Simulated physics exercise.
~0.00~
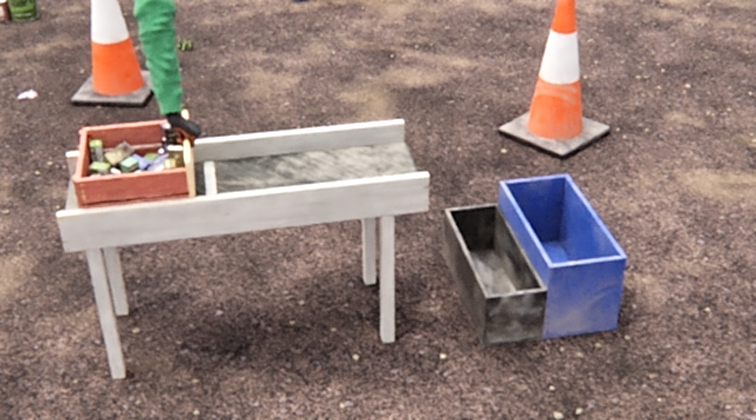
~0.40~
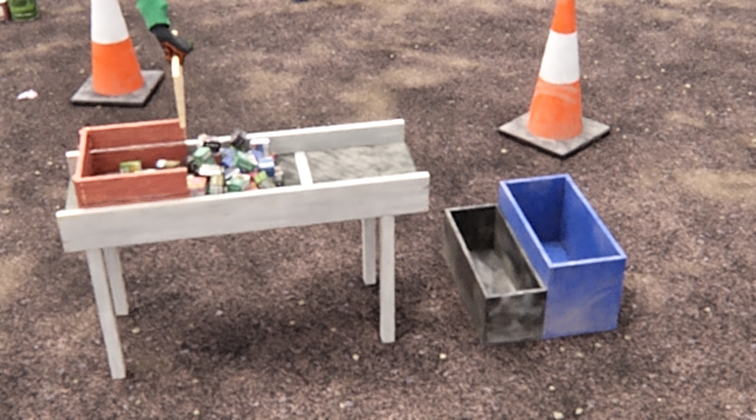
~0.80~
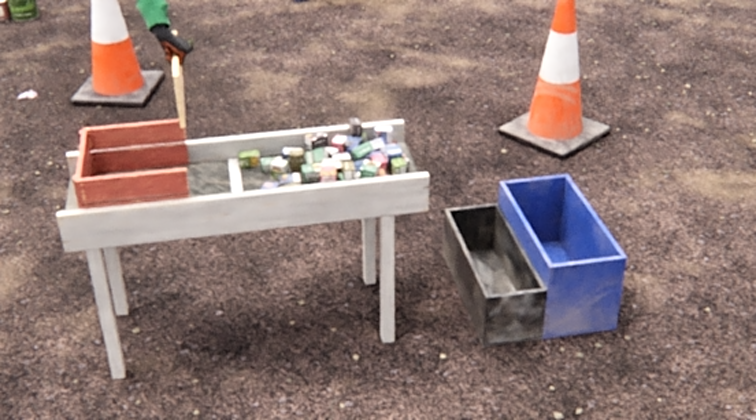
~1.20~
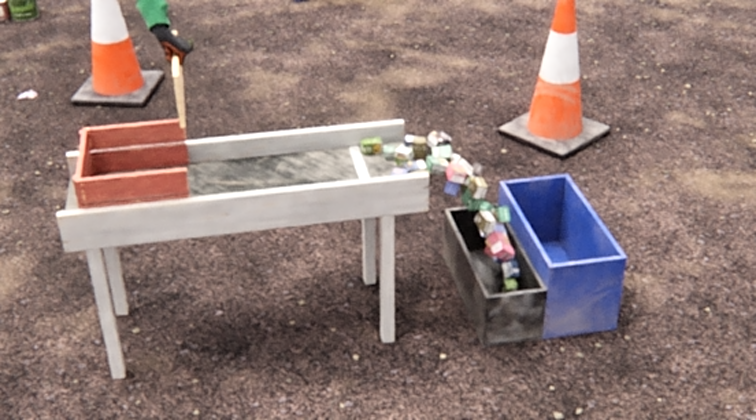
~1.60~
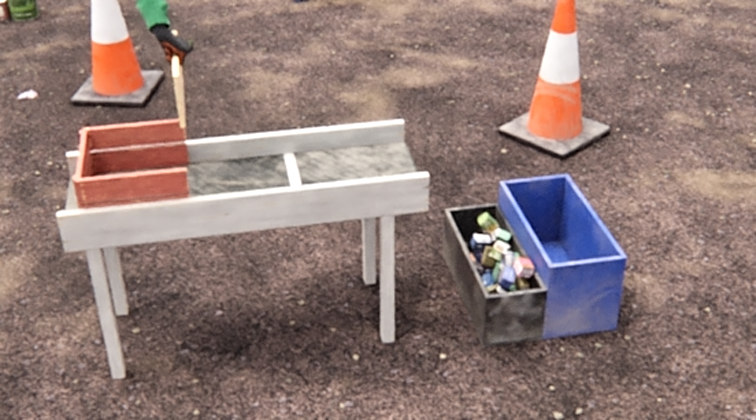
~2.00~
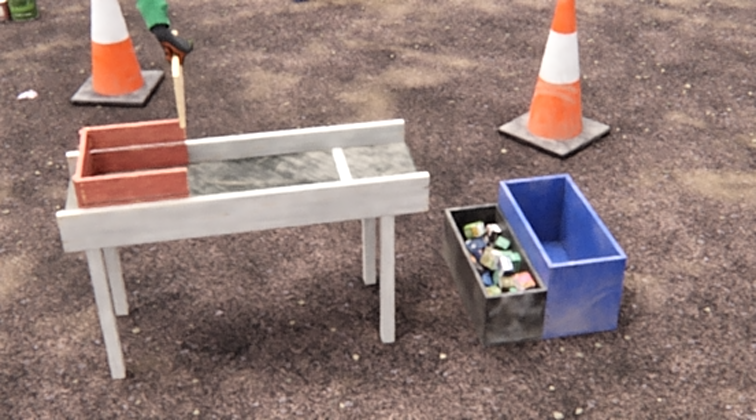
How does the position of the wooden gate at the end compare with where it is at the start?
At the start the gate is down at the right-hand end of the red pen, closing it off. At the end it is held higher up by the gloved hand, leaving the pen open to the belt.
